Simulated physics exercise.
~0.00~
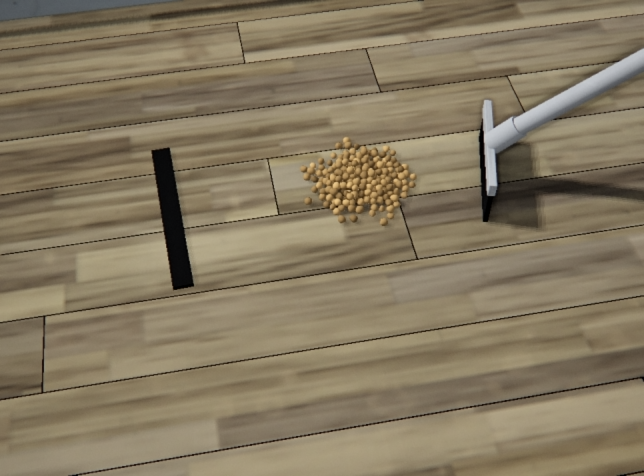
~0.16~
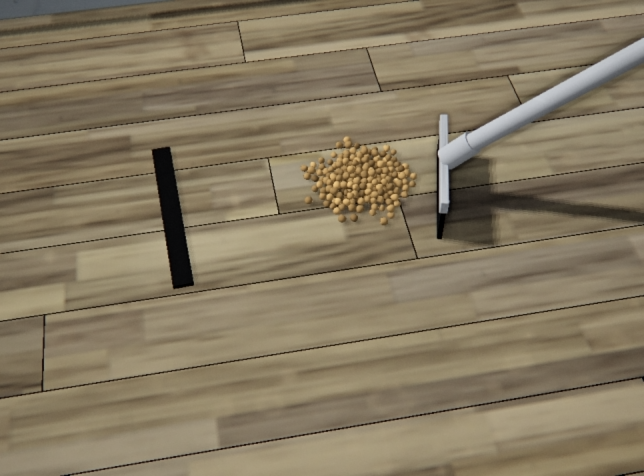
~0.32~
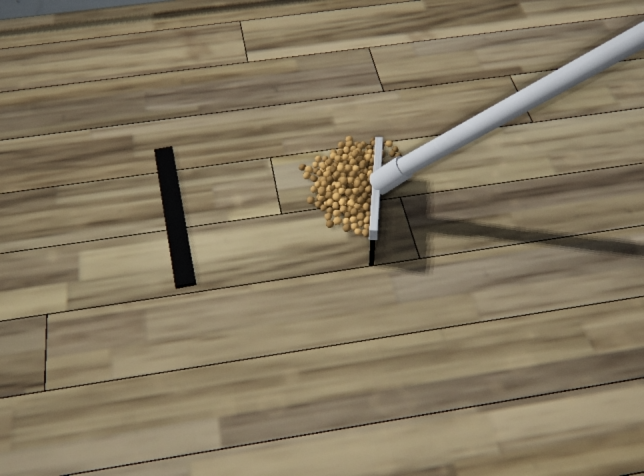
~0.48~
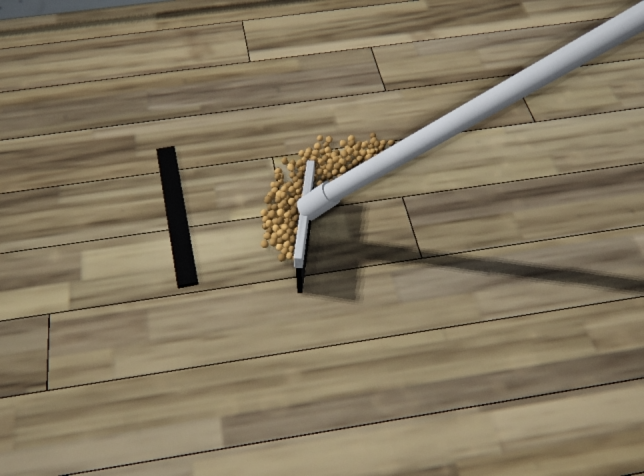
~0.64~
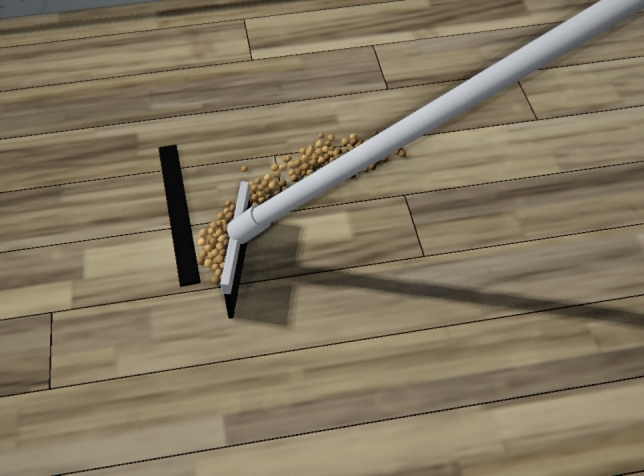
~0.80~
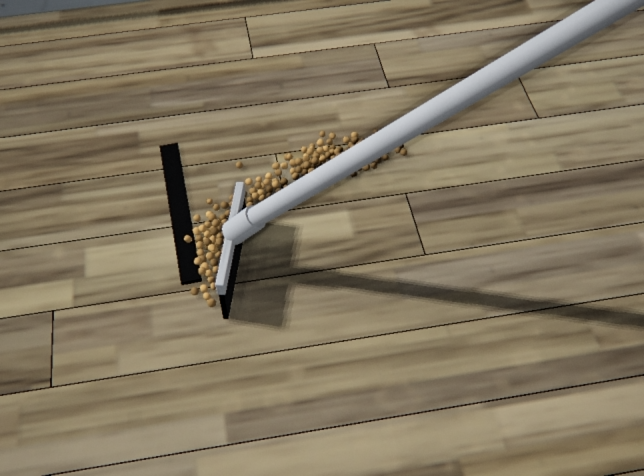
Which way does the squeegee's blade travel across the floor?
The blade travels to the left, pushing into the chickpeas and on toward the black strip.
